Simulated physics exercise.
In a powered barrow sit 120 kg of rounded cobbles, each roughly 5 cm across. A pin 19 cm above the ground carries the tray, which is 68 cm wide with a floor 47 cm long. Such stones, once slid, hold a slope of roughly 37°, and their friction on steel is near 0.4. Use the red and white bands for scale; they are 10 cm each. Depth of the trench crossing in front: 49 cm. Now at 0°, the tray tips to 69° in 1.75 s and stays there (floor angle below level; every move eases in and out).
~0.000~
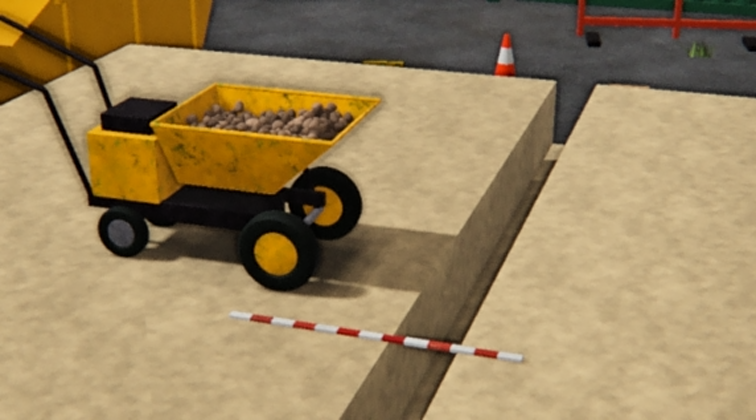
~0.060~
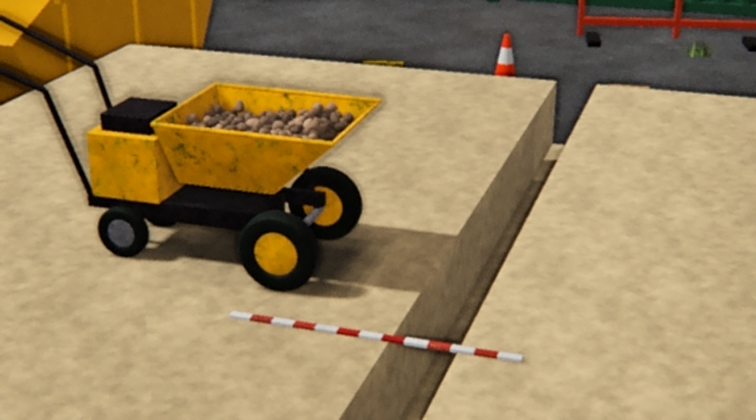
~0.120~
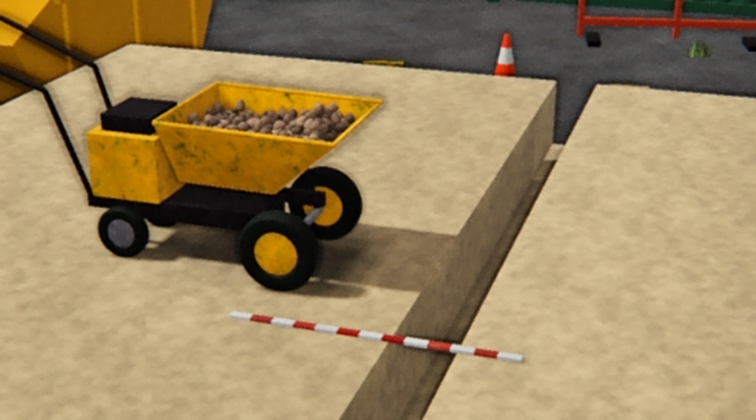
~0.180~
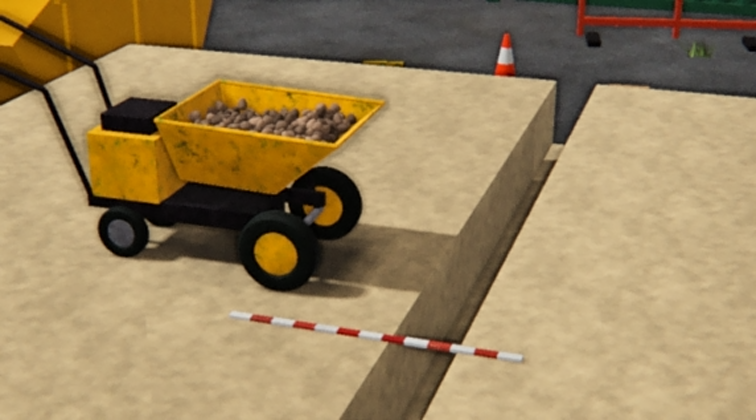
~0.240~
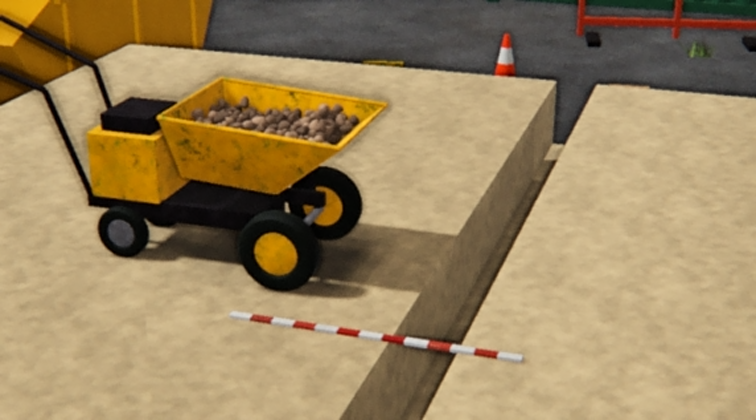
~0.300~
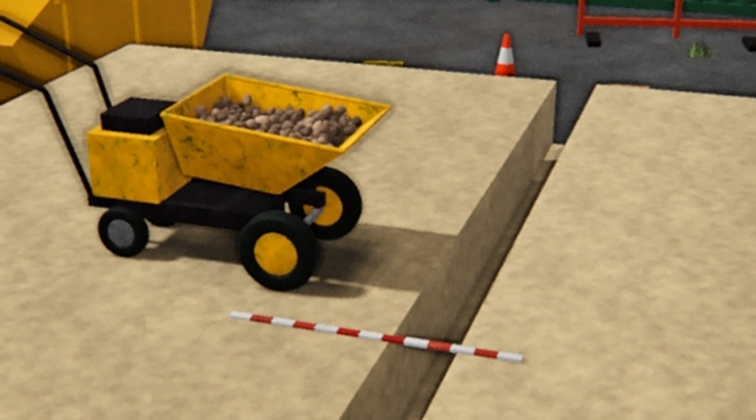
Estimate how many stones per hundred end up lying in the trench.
97 %.
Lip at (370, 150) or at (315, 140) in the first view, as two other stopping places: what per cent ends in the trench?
Some 50 and some 100 per cent, in that order.
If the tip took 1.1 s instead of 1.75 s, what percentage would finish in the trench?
95 %.
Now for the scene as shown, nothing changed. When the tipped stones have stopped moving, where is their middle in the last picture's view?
Centre estimate: Around (461, 359).
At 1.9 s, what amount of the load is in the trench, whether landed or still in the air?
About 65 per cent by then.
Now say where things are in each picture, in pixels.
Lip at (333, 144), floor tilted 0°, highest stones at (308, 115), in the first frame.
Lip at (334, 145), floor tilted 0°, highest stones at (309, 115); the stones move at 0.1 m/s on average, in the second frame.
Lip at (335, 146), floor tilted 1°, highest stones at (310, 115); the stones move at 0.1 m/s on average, in the third frame.
Lip at (338, 147), floor tilted 2°, highest stones at (312, 115); the stones move at 0.2 m/s on average, in the fourth frame.
The tray is at 4°, its lip at (341, 149); the top of the load is at (315, 116); the stones move at 0.2 m/s on average, in the fifth frame.
The tray is at 5°, its lip at (345, 152); the top of the load is at (282, 113); the stones move at 0.3 m/s on average, in the sixth frame.
After 1.3 s the floor is at 58°; 99 % in the tray, 1 % in the trench; the foremost stones are at (434, 251).
After 1.9 s the floor is at 69°; 33 % in the tray, 65 % in the trench, 2 % past the trench; the foremost stones are at (518, 297).
After 2.2 s the floor is at 69°; 6 % in the tray, 91 % in the trench, 3 % past the trench; the foremost stones are at (561, 296).
After 4.2 s the floor is at 69°; 0 % in the tray, 97 % in the trench, 3 % past the trench; the foremost stones are at (567, 294).
